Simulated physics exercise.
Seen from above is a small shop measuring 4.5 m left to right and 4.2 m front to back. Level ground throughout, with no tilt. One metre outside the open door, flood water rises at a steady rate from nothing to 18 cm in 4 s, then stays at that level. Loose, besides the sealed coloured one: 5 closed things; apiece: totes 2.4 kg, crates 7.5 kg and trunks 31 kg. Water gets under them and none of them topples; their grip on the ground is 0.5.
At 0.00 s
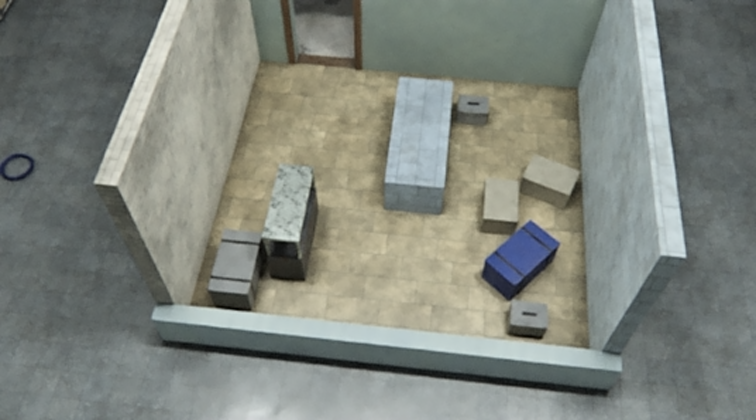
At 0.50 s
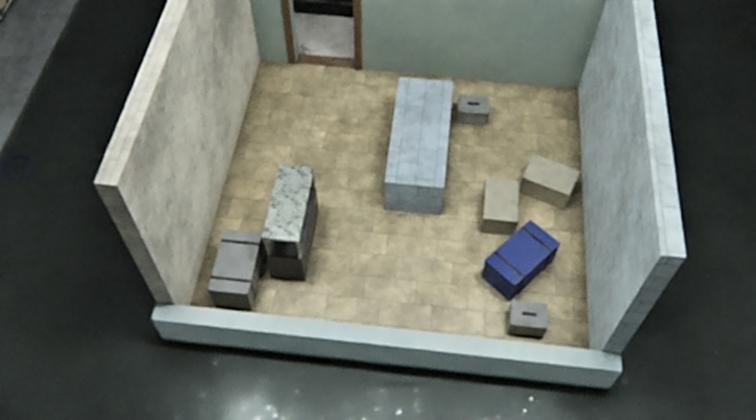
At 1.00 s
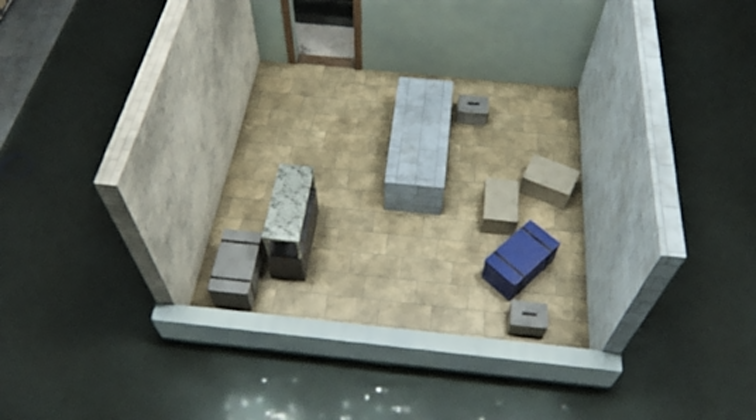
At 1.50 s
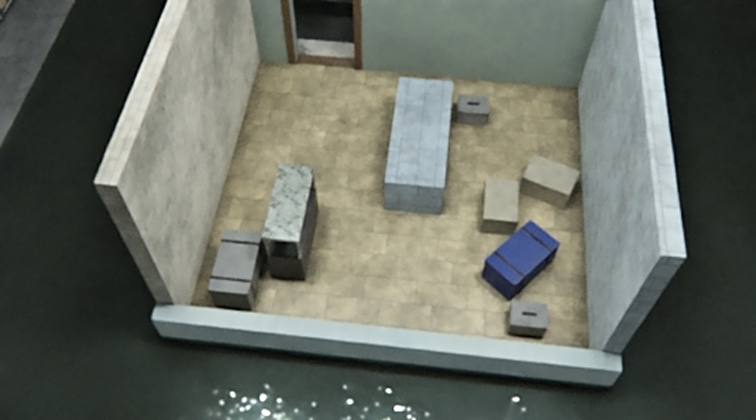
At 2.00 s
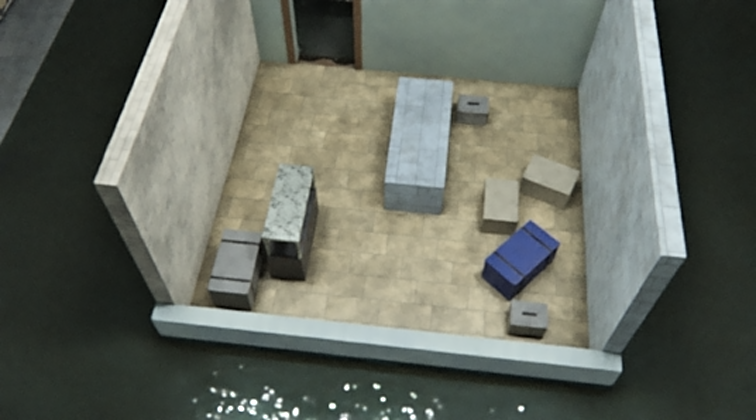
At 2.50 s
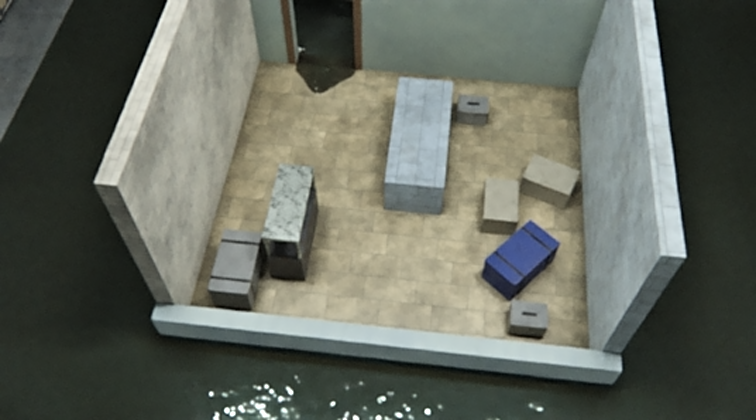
The clip shows a small open-topped room holding boxes, a blue trunk and a long grey block, as dark water surrounds it outside and then spreads slightly through the doorway at the back; the objects inside stay still.
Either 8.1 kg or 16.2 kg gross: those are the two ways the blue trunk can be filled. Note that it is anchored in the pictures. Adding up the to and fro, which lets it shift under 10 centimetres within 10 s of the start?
It takes only the lighter ballast.
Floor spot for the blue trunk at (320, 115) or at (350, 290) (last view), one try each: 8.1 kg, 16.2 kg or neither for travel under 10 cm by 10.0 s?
The first time both options come up short; the second time both options come up short.
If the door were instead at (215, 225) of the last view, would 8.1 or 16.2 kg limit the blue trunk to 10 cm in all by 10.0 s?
Then the lighter mass suffices.
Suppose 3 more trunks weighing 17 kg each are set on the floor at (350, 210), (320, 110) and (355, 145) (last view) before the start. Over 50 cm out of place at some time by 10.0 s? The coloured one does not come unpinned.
Result, in turn - exceeds it; exceeds it; exceeds it.
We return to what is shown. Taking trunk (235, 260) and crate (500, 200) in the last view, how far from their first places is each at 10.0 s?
The first is 20 cm from its start, the second 0 cm.
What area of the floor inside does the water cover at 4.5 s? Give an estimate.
Somewhere around 5.0 m2, roughly.
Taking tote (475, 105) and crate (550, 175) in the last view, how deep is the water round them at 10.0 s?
1 and 0 cm.
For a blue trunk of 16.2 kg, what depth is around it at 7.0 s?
Close to 0 cm deep.
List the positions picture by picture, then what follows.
The blue trunk at (523, 252), on the bottom; water covers 0.0 m2; 0 of 6 have shifted, in the first picture.
The blue trunk at (523, 252), on the bottom; water covers 0.0 m2; 0 of 6 have shifted, in the second picture.
The blue trunk at (523, 252), on the bottom; water covers 0.0 m2; 0 of 6 have shifted, in the third picture.
The blue trunk at (523, 252) rests on the ground; 0.0 m2 under water; 0 of 6 have shifted, in the fourth picture.
The blue trunk at (523, 252), on the bottom; water covers 0.0 m2; 0 of 6 have shifted, in the fifth picture.
The blue trunk at (523, 252), on the bottom; water covers 0.2 m2; 0 of 6 have shifted, in the sixth picture.
After 3.5 s the blue trunk would be 0 cm from its start with 8.1 kg and 0 cm from its start with 16.2 kg; 0 cm of water round it then.
After 4.5 s the blue trunk would be 0 cm from its start with 8.1 kg and 0 cm from its start with 16.2 kg; 0 cm of water round it then.
After 7.0 s the blue trunk would be 0 cm from its start with 8.1 kg and 0 cm from its start with 16.2 kg; 0 cm of water round it then.
After 10.0 s the blue trunk would be 0 cm from its start with 8.1 kg and 0 cm from its start with 16.2 kg; 2 cm of water round it then.
